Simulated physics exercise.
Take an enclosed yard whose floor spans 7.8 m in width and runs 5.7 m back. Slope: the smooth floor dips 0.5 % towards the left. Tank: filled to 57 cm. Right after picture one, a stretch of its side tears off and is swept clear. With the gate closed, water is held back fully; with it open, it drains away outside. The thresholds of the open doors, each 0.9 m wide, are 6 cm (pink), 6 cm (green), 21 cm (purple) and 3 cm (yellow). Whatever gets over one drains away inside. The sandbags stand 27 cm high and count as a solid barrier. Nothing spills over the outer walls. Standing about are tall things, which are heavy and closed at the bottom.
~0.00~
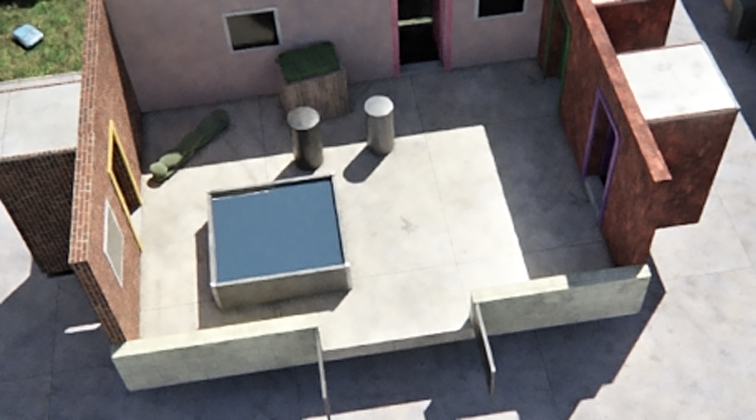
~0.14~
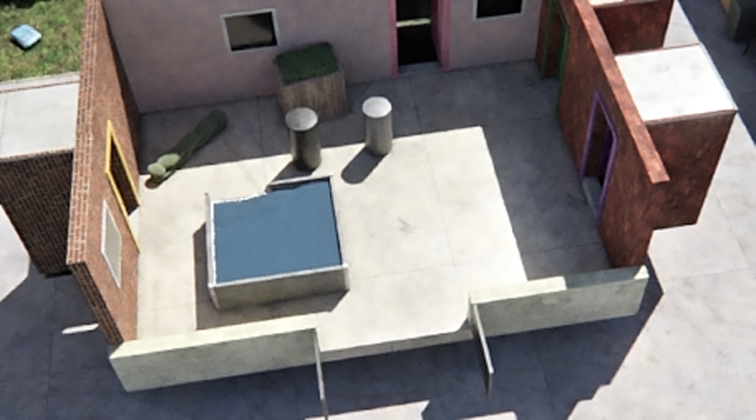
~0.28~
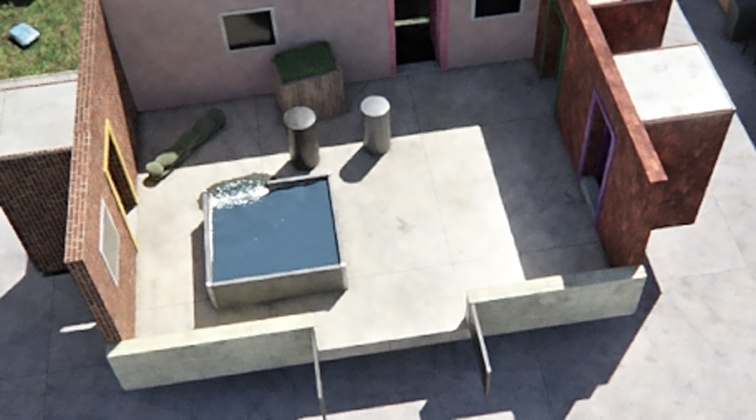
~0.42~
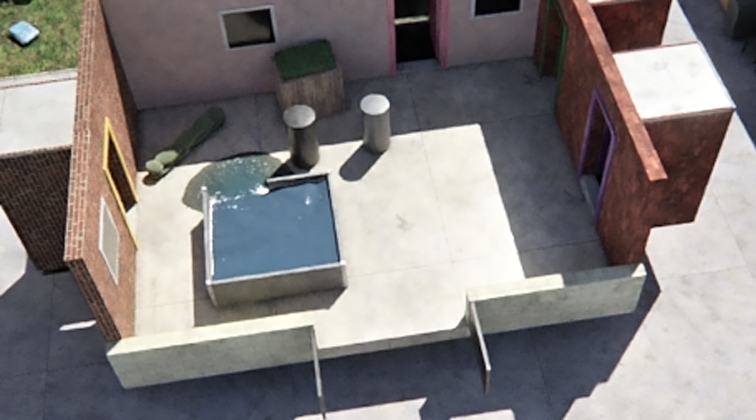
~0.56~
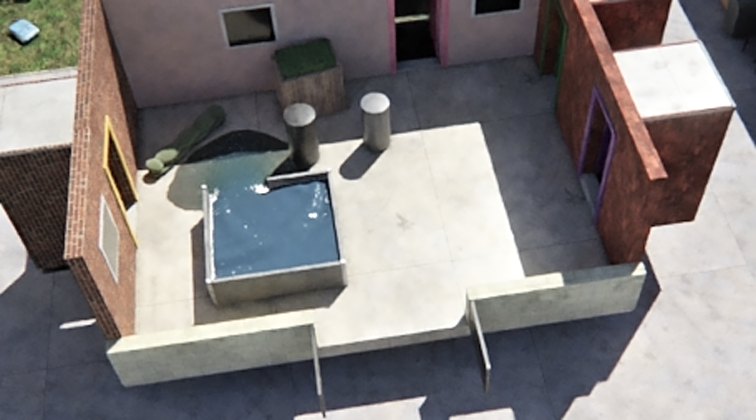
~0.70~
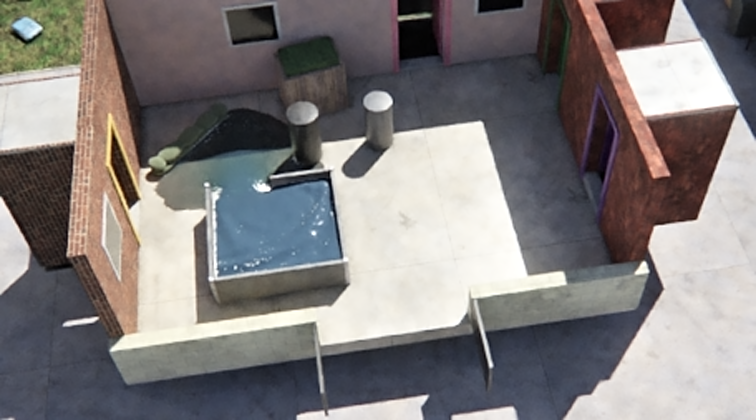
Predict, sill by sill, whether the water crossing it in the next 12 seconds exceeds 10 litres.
My prediction: At the pink door it is 10 litres or less; at the green door it is 10 litres or less; at the purple door it is 10 litres or less; at the yellow door it is above 10 litres.
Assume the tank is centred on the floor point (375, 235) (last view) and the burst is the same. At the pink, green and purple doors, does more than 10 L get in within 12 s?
At the pink door the limit is surpassed, at the green door surpassed, at the purple door not exceeded.
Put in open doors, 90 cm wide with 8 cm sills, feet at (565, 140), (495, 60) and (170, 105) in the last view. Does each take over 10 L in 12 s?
Door 1: Lower; door 2: Lower; door 3: Higher.
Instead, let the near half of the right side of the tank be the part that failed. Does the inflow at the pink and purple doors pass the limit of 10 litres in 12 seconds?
Against the limit, the pink door exceeds it and the purple door stays within it.
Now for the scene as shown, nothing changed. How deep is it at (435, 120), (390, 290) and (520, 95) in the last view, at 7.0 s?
Around 2 cm, 0 cm and 2 cm, in the order given.
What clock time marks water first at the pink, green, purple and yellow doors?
Pink = 4.5 s, green = 5.5 s, purple = 9.5 s, yellow = 1.8 s.
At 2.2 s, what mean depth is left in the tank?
Depth, averaged: Around 34 centimetres.
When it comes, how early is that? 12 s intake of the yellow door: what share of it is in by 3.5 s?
I'd say close to 20 percent.
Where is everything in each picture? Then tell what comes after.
The first frame shows the tank at (276, 230) is whole and still, 57 cm deep.
In the second frame, water pours out on the tank's far side and has run 0.6 m, to a hidden place; typically 10 cm deep outside, 57 cm at the tank's back.
In the third frame, the front is at (267, 178), 0.8 m from the gap on the tank's far side; 0.8 m2 of floor is under water; 57 cm left at the back of the tank.
In the fourth frame, water pours out on the tank's far side and has run 1.3 m, to (255, 156); typically 7 cm deep outside, 57 cm at the tank's back.
In the fifth frame, water pours out on the tank's far side and has run 1.8 m, to (247, 134); typically 5 cm deep outside, 57 cm at the tank's back.
In the sixth frame, the front is at (232, 114), 2.3 m from the gap on the tank's far side; 3.9 m2 of floor is under water; 52 cm left at the back of the tank.
After 1.4 s water covers 15 % of the floor and is deepest (34 cm) near (232, 204); pink door not reached, green door not reached, purple door not reached, yellow door not reached.
After 2.2 s water covers 20 % of the floor and is deepest (67 cm) near (316, 84); pink door not reached, green door not reached, purple door not reached, yellow door 8 cm at the sill, 3 L in.
After 3.5 s water covers 30 % of the floor and is deepest (32 cm) near (151, 107); pink door not reached, green door not reached, purple door not reached, yellow door 9 cm at the sill, 33 L in.
After 7.0 s water covers 65 % of the floor and is deepest (21 cm) near (141, 108); pink door 4 cm at the sill, 0 L in, green door 6 cm at the sill, 0 L in, purple door not reached, yellow door 9 cm at the sill, 102 L in.
After 12.0 s water covers 95 % of the floor and is deepest (10 cm) near (139, 349); pink door 4 cm at the sill, 0 L in, green door 4 cm at the sill, 1 L in, purple door 2 cm at the sill, 0 L in, yellow door 8 cm at the sill, 171 L in.
